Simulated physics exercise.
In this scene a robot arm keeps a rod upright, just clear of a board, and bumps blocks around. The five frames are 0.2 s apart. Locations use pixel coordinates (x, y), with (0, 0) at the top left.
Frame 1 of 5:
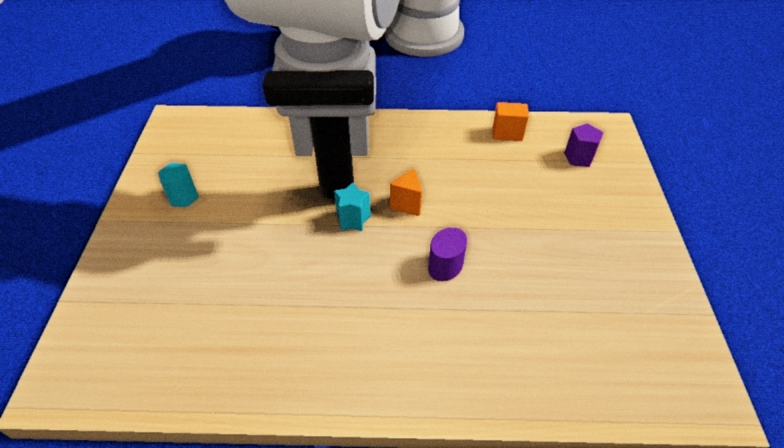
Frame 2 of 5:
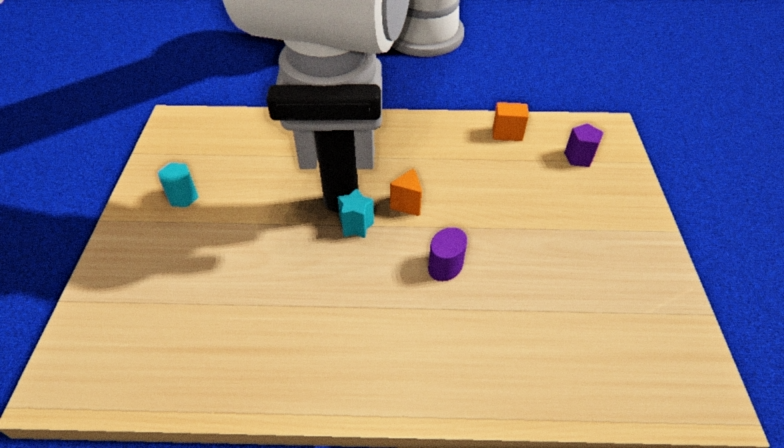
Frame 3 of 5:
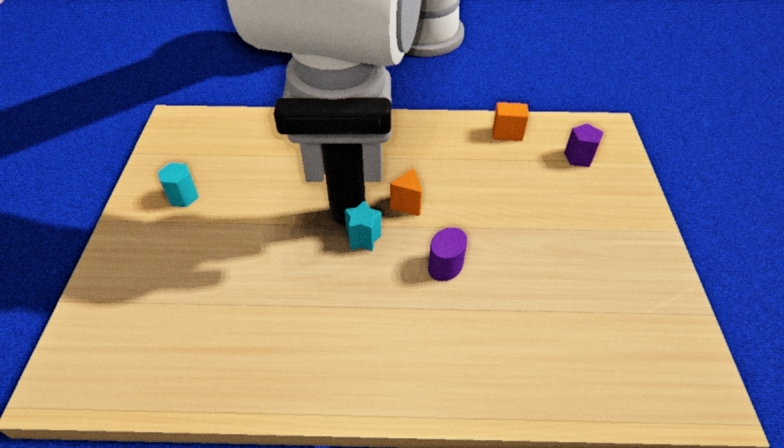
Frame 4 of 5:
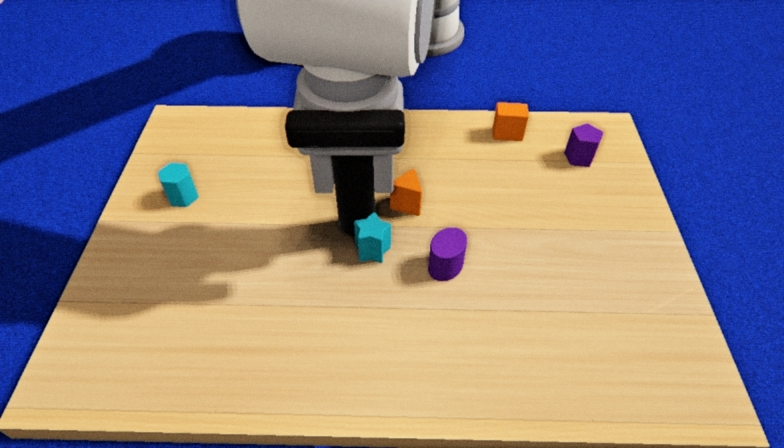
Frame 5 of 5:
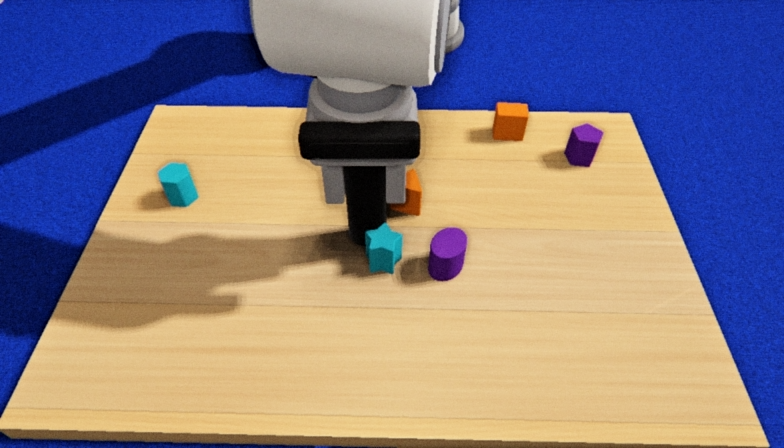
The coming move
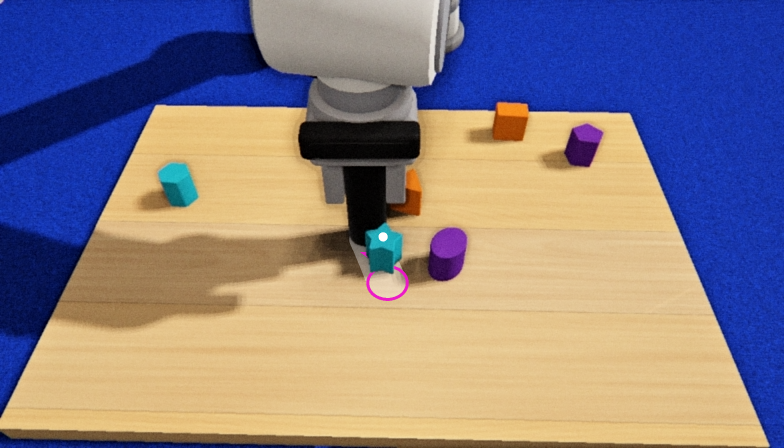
Robot arm with a black rod pushing a turquoise star block diagonally down and right across a wooden board, nearing a purple block.
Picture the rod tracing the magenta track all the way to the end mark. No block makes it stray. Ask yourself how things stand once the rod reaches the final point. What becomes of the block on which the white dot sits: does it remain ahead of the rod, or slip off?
I'm fairly sure the block on which the white dot sits rides along ahead of the rod to the very end.
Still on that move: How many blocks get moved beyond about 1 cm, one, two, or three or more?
Blocks moved: One.
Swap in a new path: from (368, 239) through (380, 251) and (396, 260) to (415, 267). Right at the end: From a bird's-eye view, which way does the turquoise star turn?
Clockwise, from overhead.
The line goes from (368, 239) directly to (388, 283); the dot is on the turquoise star.
On the path given first. Halfway along, rod (378, 255); turquoise star (396, 261).
At the end, rod (388, 277); turquoise star (407, 284); purple elliptical block unmoved.
